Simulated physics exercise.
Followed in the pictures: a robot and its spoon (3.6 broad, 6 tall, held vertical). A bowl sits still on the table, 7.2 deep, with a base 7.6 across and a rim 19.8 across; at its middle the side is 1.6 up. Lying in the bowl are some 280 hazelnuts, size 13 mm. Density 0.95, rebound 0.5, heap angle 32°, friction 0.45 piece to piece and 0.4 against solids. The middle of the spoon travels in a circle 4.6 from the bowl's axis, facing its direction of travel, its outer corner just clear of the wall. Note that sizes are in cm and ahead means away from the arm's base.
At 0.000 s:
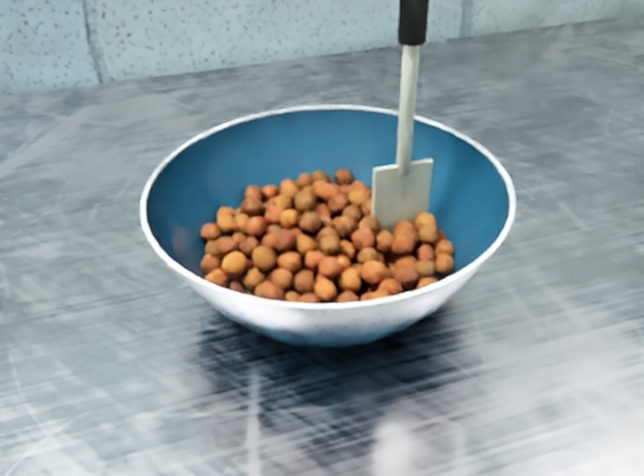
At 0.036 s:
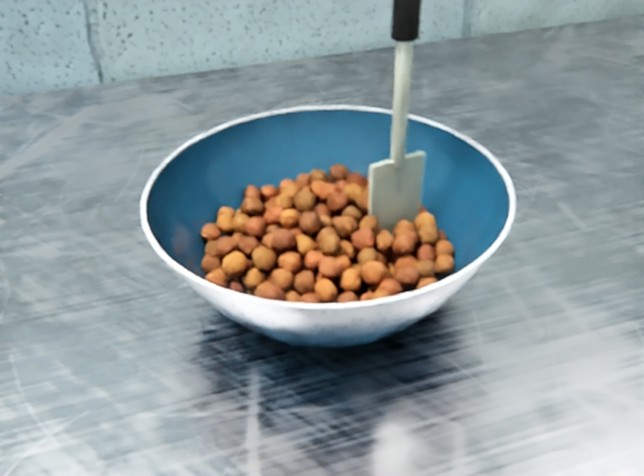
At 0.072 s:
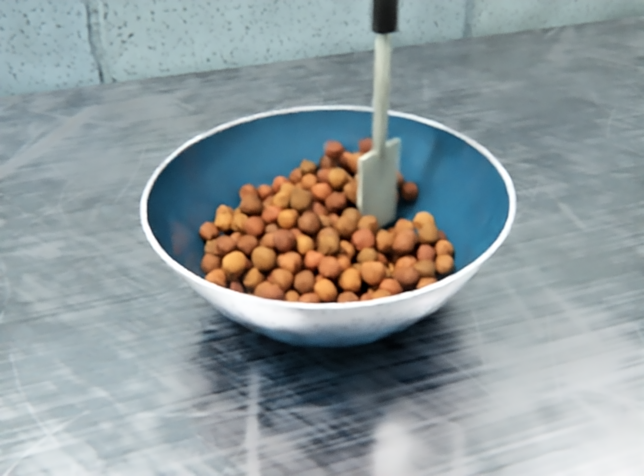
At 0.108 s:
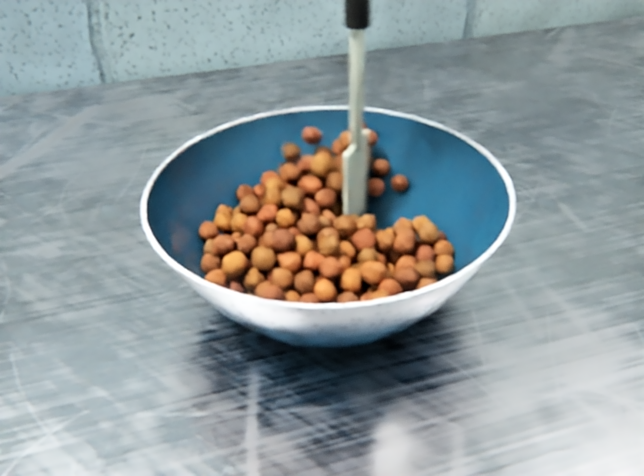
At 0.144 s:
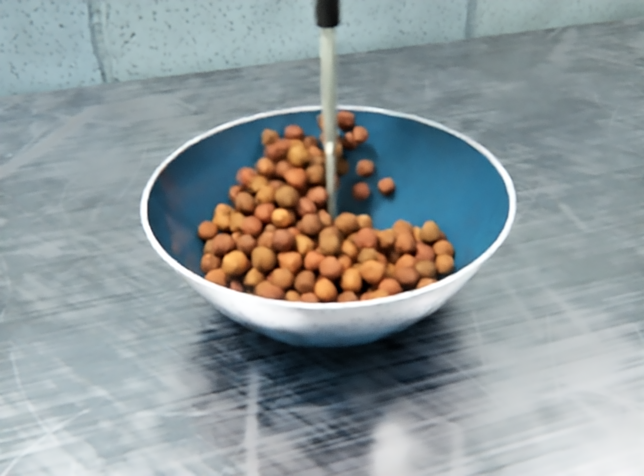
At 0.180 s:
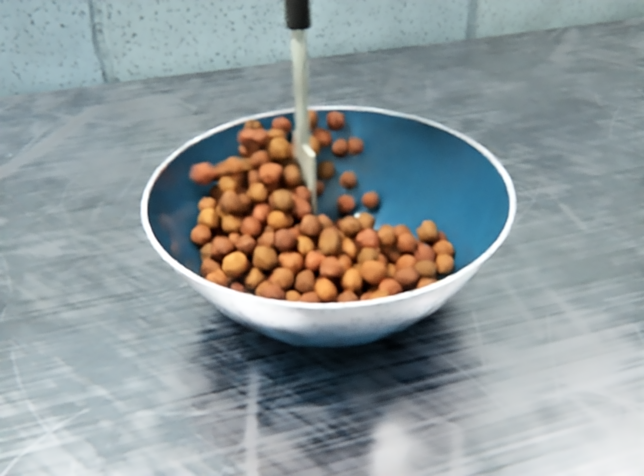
A wide bowl, blue inside with a pale rim, sits on a scratched grey metal table before a light blue block wall, seen from slightly above. Round brown nuts fill its lower part, and a pale flat spoon with a black handle stands upright at the right. The spoon sweeps leftward along the back, turning edge-on and pushing nuts up the rear left side, while the bowl and camera stay still.
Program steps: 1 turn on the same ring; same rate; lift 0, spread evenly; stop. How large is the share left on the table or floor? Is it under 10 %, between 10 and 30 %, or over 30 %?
Under 10 %.
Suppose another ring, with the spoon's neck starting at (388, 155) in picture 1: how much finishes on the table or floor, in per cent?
About 0 percent ends up on the table or floor.
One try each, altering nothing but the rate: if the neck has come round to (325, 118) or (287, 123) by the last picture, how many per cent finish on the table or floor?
Near 0 per cent for the first, near 5 per cent for the second.
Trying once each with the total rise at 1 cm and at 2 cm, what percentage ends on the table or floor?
Close to 0 percent and close to 5 percent.
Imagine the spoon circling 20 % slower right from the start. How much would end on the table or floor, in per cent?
It would come to around 0 percent.
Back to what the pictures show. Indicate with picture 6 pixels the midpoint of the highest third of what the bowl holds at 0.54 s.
The centre is close to (431, 233).
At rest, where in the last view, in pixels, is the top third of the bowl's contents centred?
(373, 184).
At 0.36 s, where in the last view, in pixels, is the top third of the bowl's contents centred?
That third sits centred at about (262, 263).
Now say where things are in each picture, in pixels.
The spoon neck at (405, 141), 0° round; upper third of the load around (322, 233), from x 210 to 445, top at y 180; 277 in the bowl, in the first frame.
The spoon neck at (399, 135), 9° round; upper third of the load around (324, 226), from x 210 to 445, top at y 175, in the second frame.
The spoon neck at (380, 126), 30° round; upper third of the load around (322, 223), from x 210 to 445, top at y 150, in the third frame.
The spoon neck at (356, 120), 51° round; upper third of the load around (313, 214), from x 210 to 445, top at y 130, in the fourth frame.
The spoon neck at (330, 117), 71° round; upper third of the load around (297, 207), from x 210 to 445, top at y 120, in the fifth frame.
The spoon neck at (303, 120), 92° round; upper third of the load around (280, 204), from x 200 to 445, top at y 120; 277 in the bowl, in the sixth frame.
After 0.36 s, 195° round, highest piece 8 above the table; 277 in the bowl.
After 0.54 s, 297° round, highest piece 9 above the table; 272 in the bowl, 1 on the table or floor, 4 in flight or on the tool.
After 0.82 s, 0° round, highest piece 7 above the table; 269 in the bowl, 8 on the table or floor.
After 1.52 s, 0° round, highest piece 7 above the table; 269 in the bowl, 8 on the table or floor.
In the end, 269 in the bowl, 8 on the table or floor. That is 3 % on the table or floor.
